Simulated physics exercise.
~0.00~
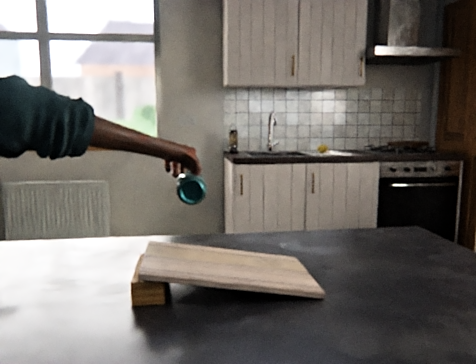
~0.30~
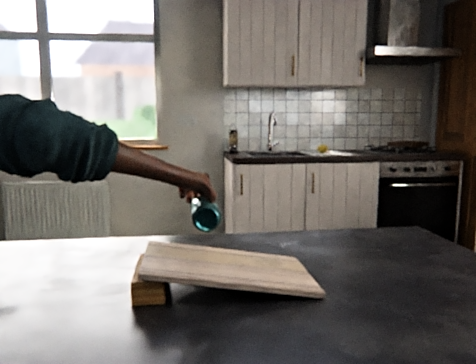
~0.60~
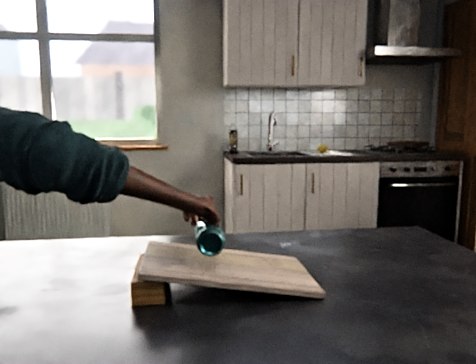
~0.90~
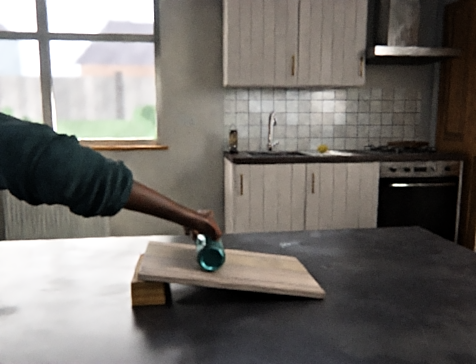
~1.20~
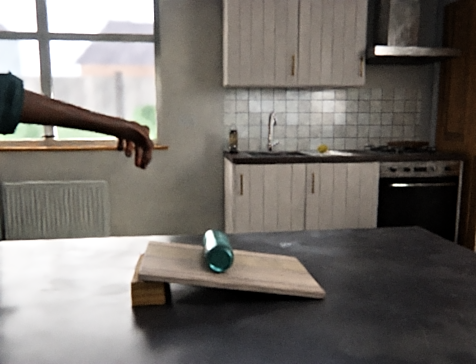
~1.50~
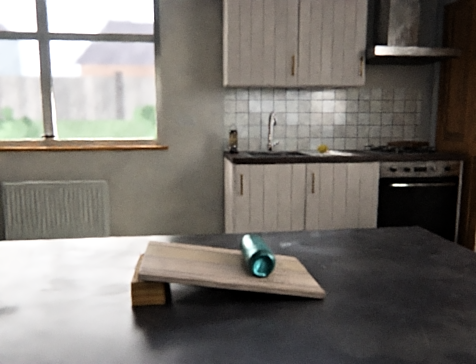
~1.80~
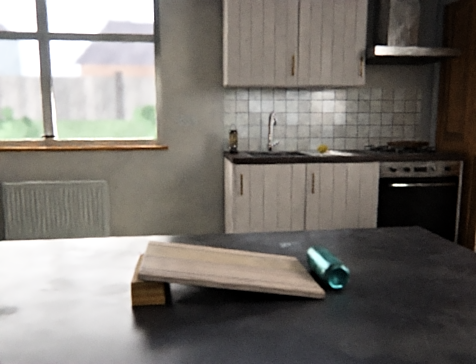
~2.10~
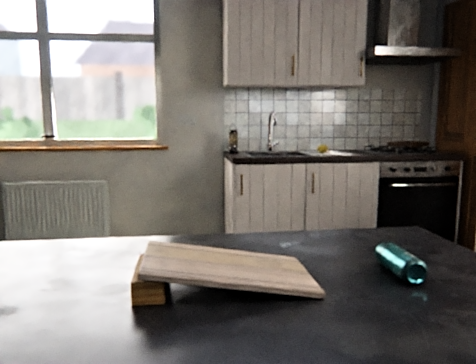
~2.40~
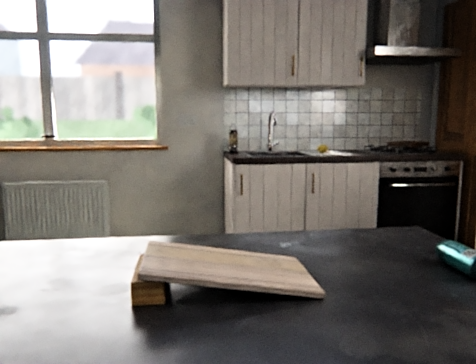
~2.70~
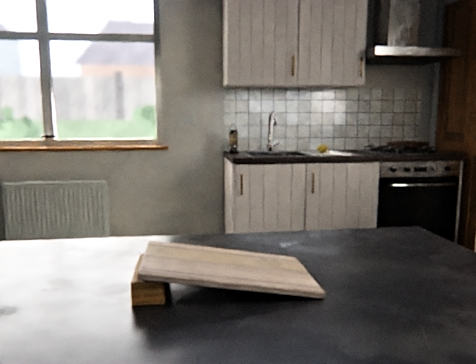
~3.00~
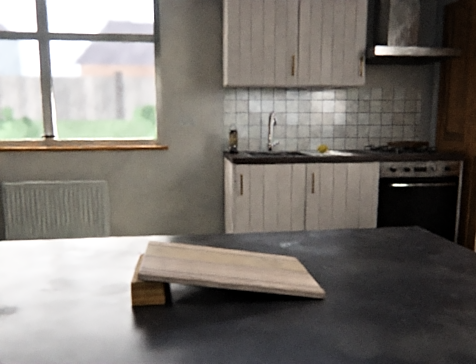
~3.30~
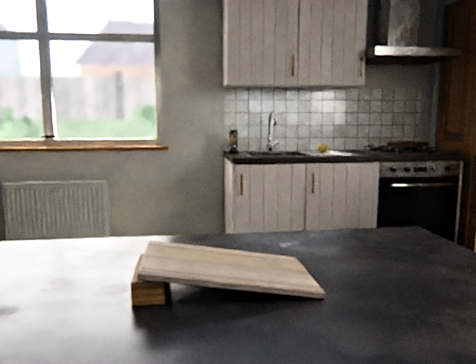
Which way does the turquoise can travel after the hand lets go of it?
The turquoise can rolls to the right, down the board and across the dark tabletop.
